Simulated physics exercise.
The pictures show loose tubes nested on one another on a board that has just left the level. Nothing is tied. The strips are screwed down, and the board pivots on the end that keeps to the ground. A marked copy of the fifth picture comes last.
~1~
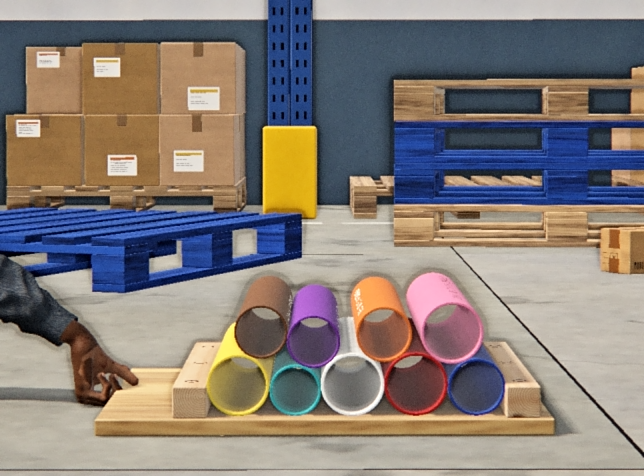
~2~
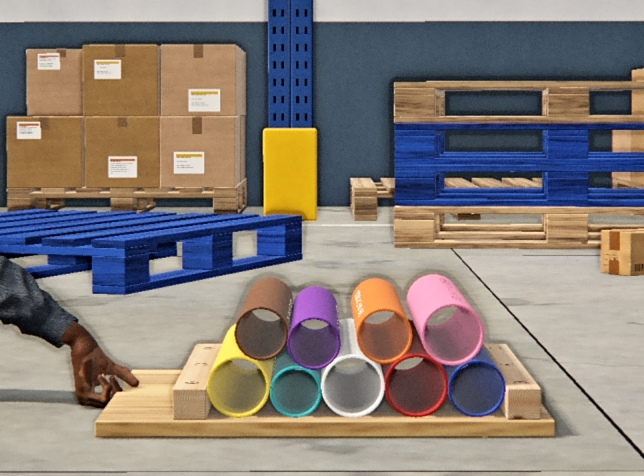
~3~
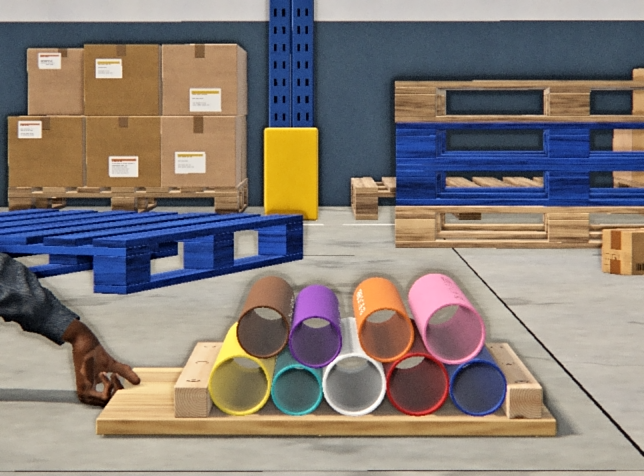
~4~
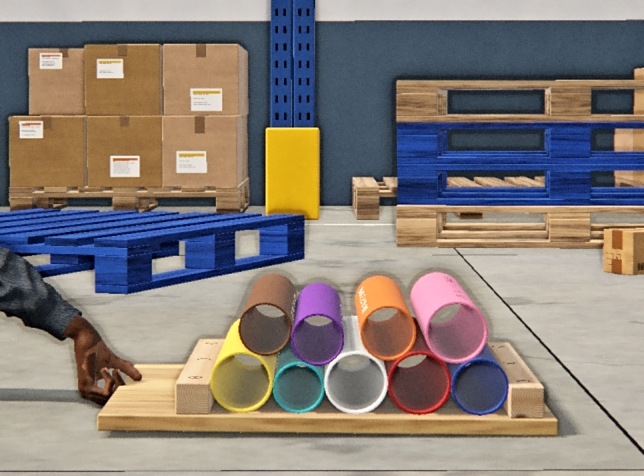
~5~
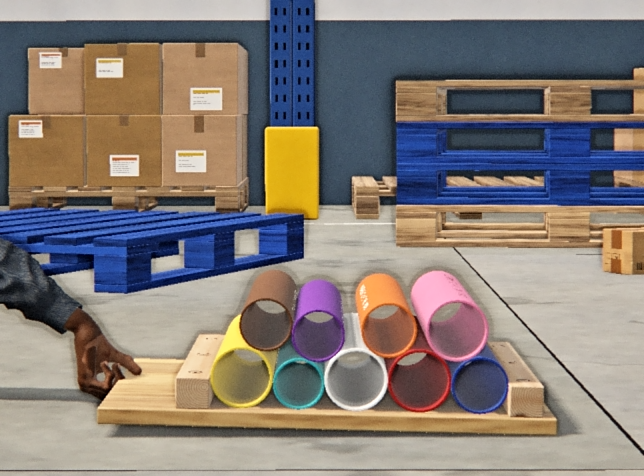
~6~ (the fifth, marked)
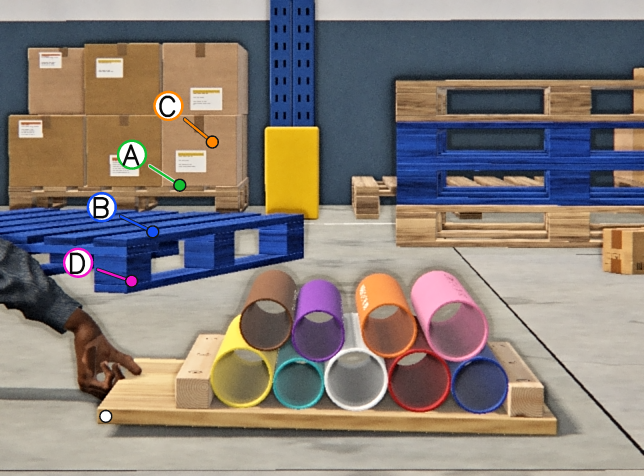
A hand slightly raises the left end of a wooden board holding stacked colorful tubes.
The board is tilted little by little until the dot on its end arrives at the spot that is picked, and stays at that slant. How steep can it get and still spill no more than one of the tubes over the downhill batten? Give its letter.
At most to B.
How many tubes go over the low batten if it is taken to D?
With D, none.
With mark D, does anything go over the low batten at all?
No.
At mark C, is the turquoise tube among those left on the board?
Yes, with C.
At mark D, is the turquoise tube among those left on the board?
Yes.
On the copy, A at (180, 185); B at (153, 232); C at (213, 142); D at (132, 281); the white dot at (106, 416).
On B. First, board at 16°.
Then, board at 26°.
Finally, board at 26°, one over the low batten (pink).
By contrast, A two over the low batten (pink, orange); C four over the low batten (purple, pink, brown, orange); D none over the low batten.
